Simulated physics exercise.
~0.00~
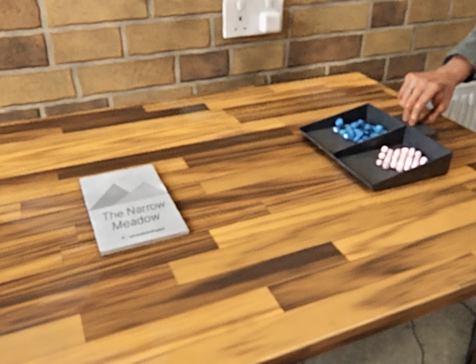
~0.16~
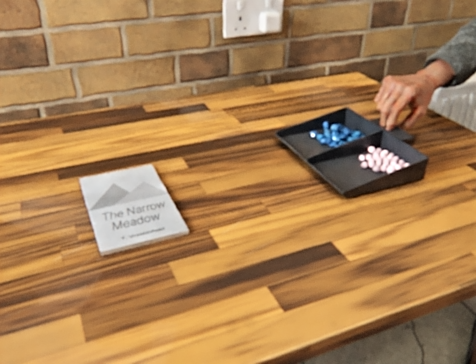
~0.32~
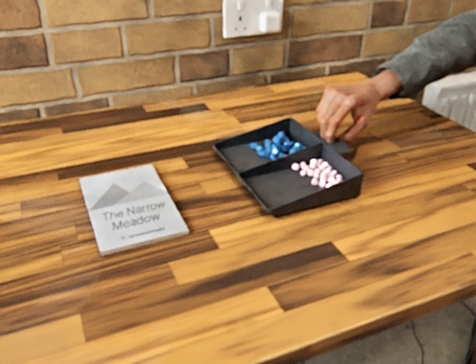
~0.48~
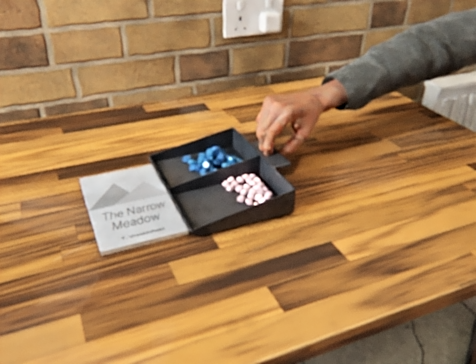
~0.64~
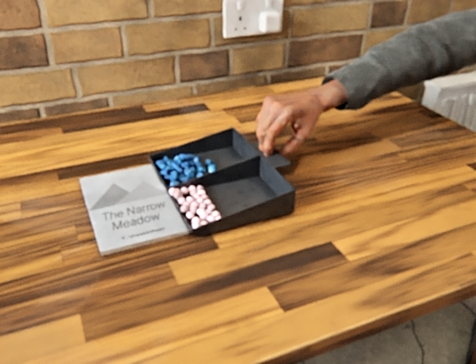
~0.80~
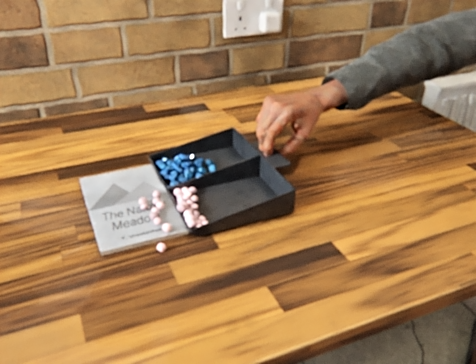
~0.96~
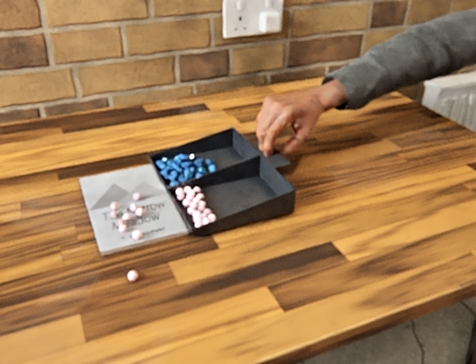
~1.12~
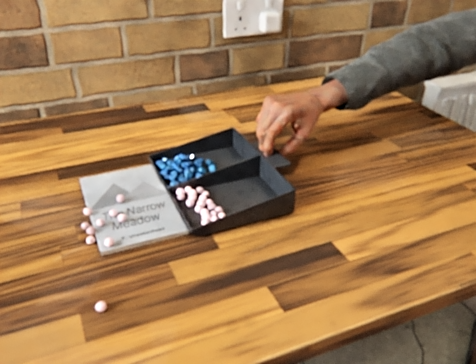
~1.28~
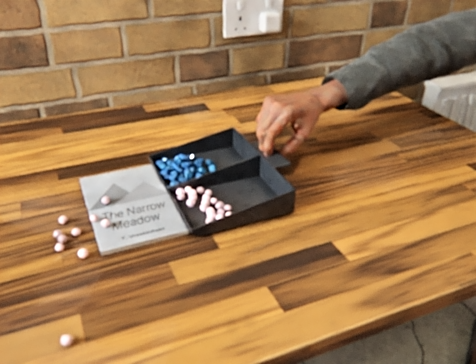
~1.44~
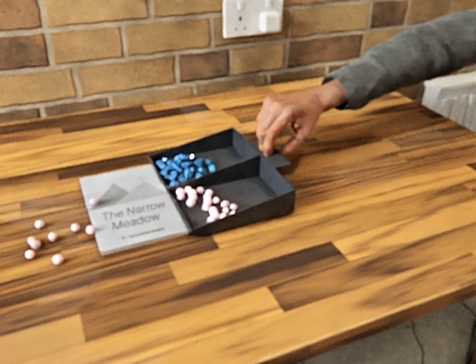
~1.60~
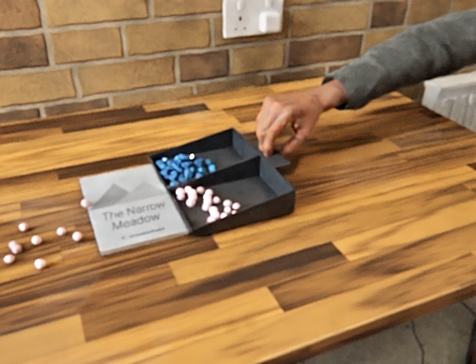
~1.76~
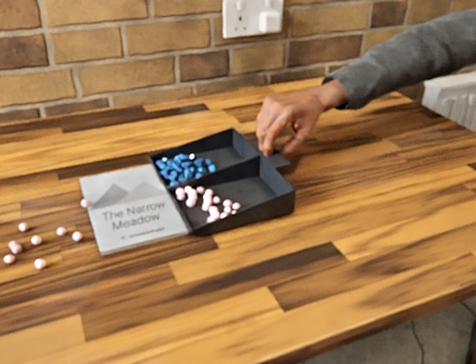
We see a hand push a black two-part tray of blue and pale pink pieces left along a wooden table until it stops against a thin book; the pieces slide forward, and some pink ones spill over the book and roll left, while the blue ones stay inside.
